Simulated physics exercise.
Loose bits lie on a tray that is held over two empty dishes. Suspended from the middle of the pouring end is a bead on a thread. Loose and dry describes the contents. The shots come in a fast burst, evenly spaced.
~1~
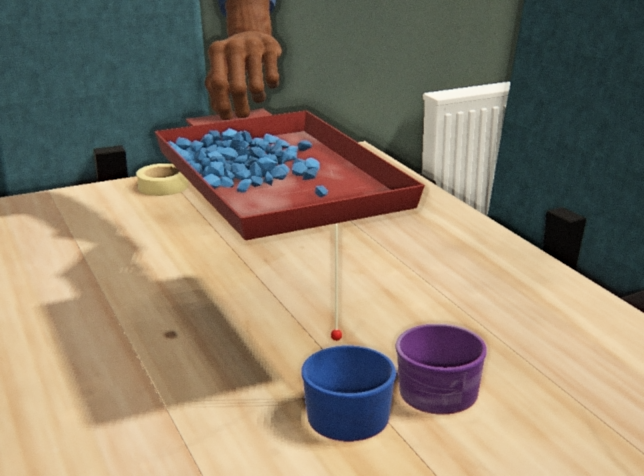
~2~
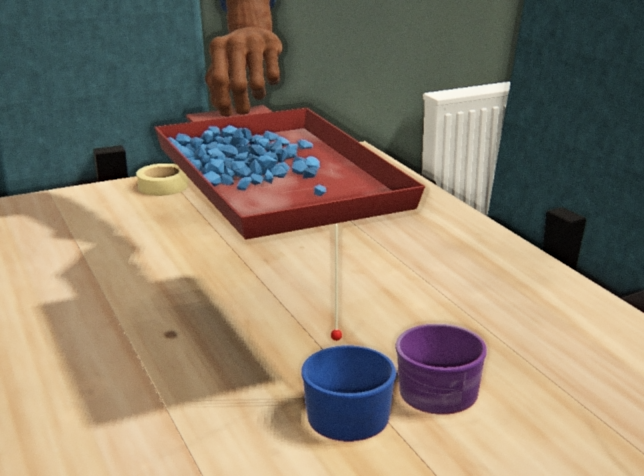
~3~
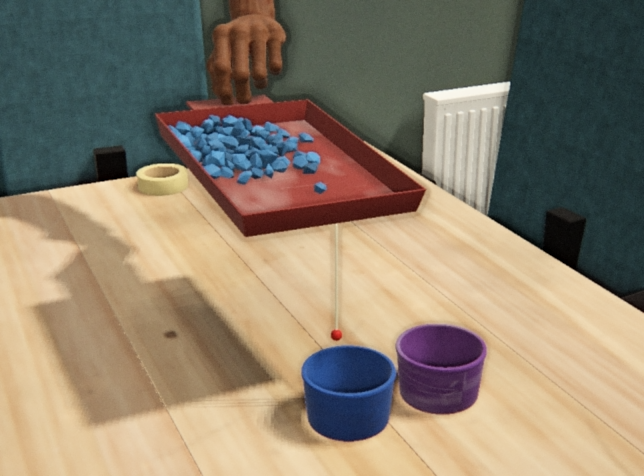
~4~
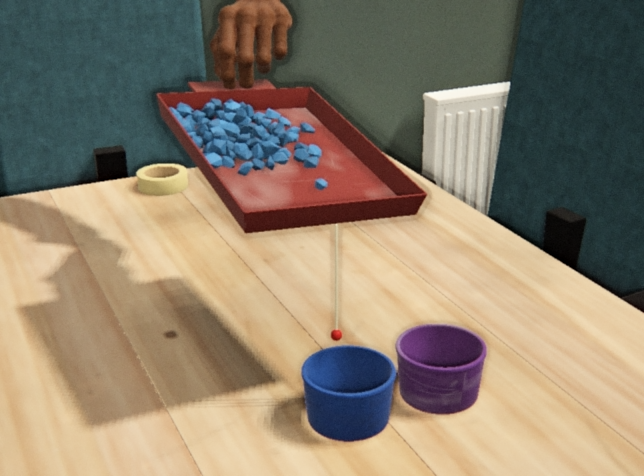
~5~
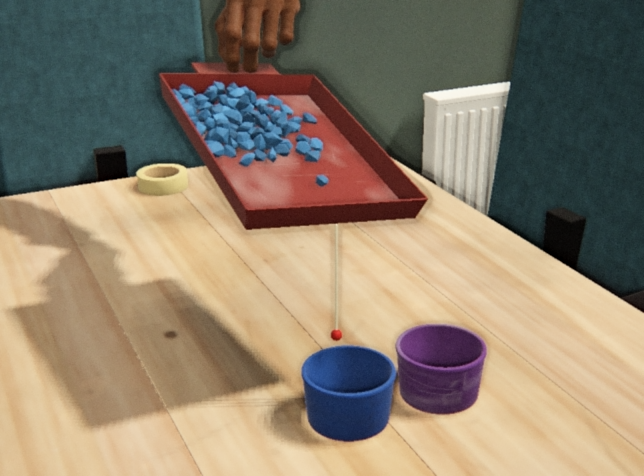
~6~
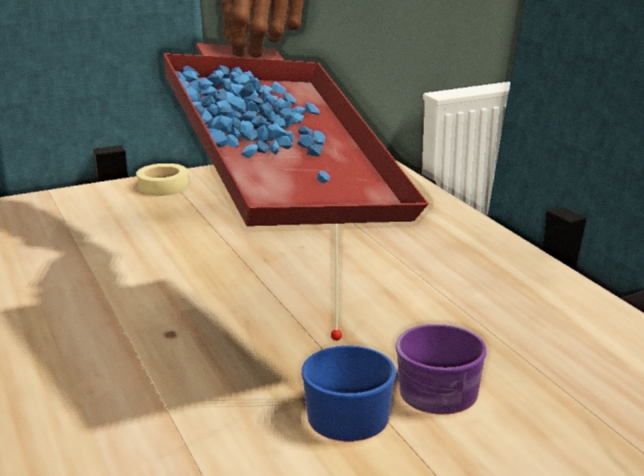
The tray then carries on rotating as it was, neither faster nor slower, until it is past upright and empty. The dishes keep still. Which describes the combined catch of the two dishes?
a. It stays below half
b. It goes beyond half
Option b: It goes beyond half.
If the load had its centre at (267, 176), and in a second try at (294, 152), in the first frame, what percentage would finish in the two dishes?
Try 1: 70 %; try 2: 70 %.
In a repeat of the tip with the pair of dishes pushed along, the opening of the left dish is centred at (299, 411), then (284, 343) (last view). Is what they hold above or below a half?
Try 1: A minority of it. Try 2: A minority of it.
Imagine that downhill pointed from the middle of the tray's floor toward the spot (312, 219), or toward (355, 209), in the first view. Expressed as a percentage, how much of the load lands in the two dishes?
I'd put it at some 20 % and then some 50 %.
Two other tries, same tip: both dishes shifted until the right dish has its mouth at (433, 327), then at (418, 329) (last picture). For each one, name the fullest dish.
Well, the first go goes to the rightmost dish, and the second to the rightmost dish.
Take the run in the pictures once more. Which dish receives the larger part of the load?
Fuller: The dish on the right.
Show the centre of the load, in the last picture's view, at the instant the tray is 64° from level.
(393, 197).
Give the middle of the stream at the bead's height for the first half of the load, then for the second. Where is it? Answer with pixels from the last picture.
Early half: (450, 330); late half: (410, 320).
Just after the last frame, tray tipped steeply; the larger part on the tray; about a tenth in the air.
A moment on, tray tipped past a quarter turn; about a tenth on the tray; roughly half in the right dish; about a tenth outside both; about a tenth in the air.
Further on, tray tipped past a quarter turn; just a few in the left dish; roughly two thirds in the right dish; roughly a third outside both.
When it is over, tray tipped past a quarter turn; just a few in the left dish; roughly two thirds in the right dish; roughly a third outside both.
